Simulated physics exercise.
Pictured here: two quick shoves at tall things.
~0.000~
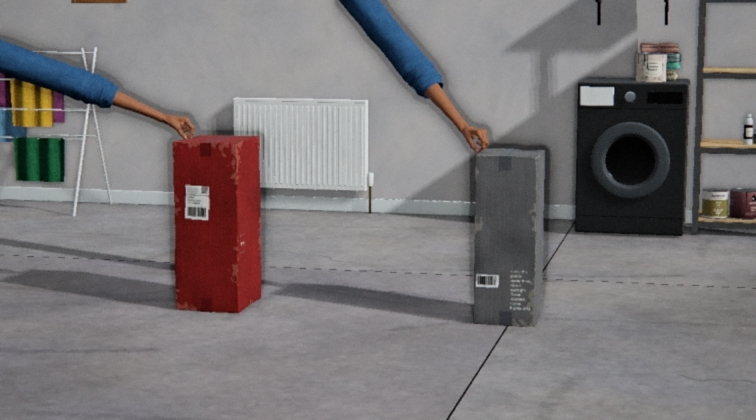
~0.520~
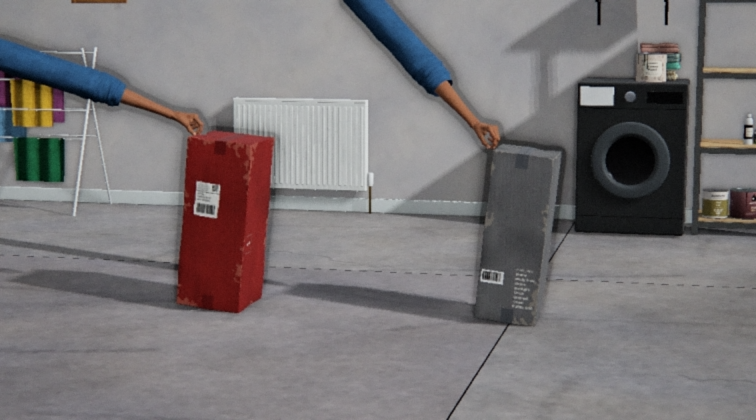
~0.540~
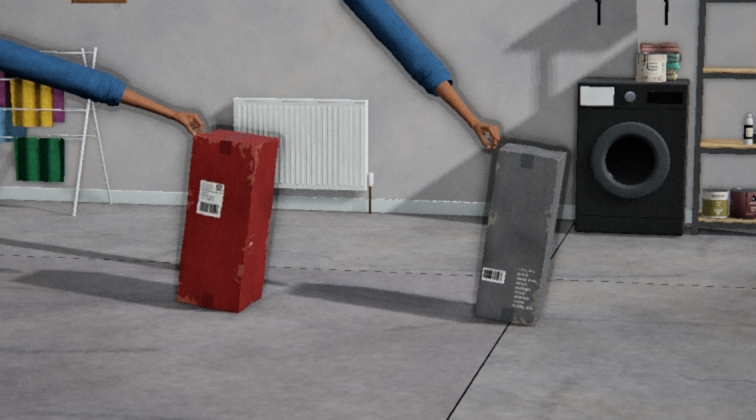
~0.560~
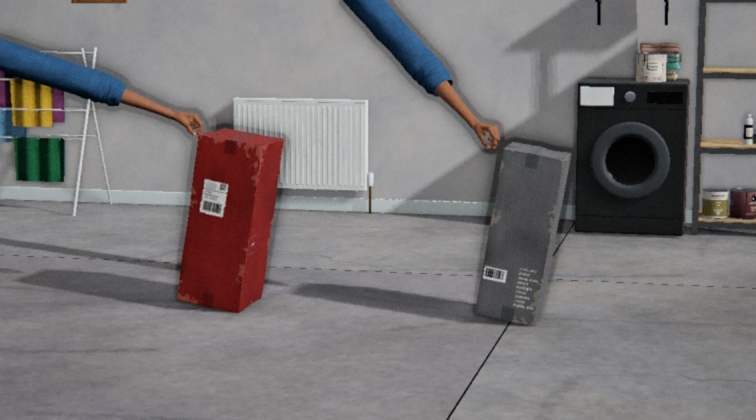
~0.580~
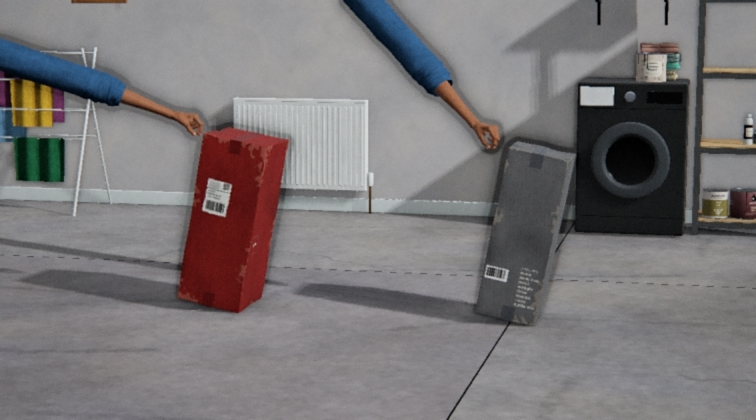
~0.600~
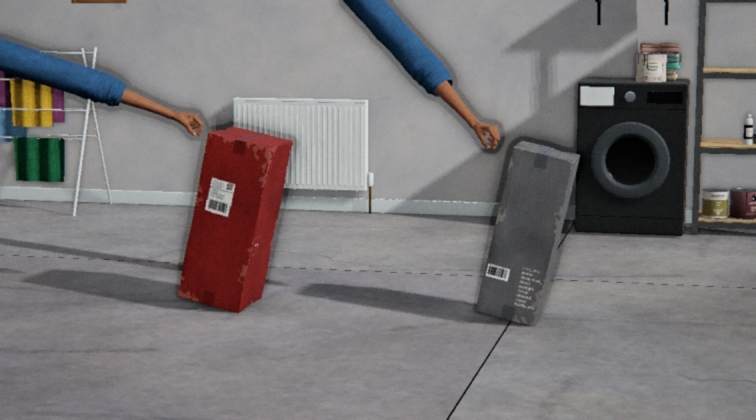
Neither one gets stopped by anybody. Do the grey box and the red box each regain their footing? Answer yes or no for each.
Grey box: No; red box: No.
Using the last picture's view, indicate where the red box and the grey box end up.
In the last picture they settle around (332, 278) and (625, 294) respectively.
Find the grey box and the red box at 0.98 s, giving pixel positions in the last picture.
For the grey box, (572, 239); for the red box, (272, 221).
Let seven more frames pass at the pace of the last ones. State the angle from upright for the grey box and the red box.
I'd say close to 20° for the first and close to 20° for the second.
After 0.98 s, grey box 40° off upright near (572, 239); red box 36° off upright near (272, 221).
In the end (2.2 s), the grey box goes down on its side, near (625, 295); the red box goes down on its side, near (332, 278).
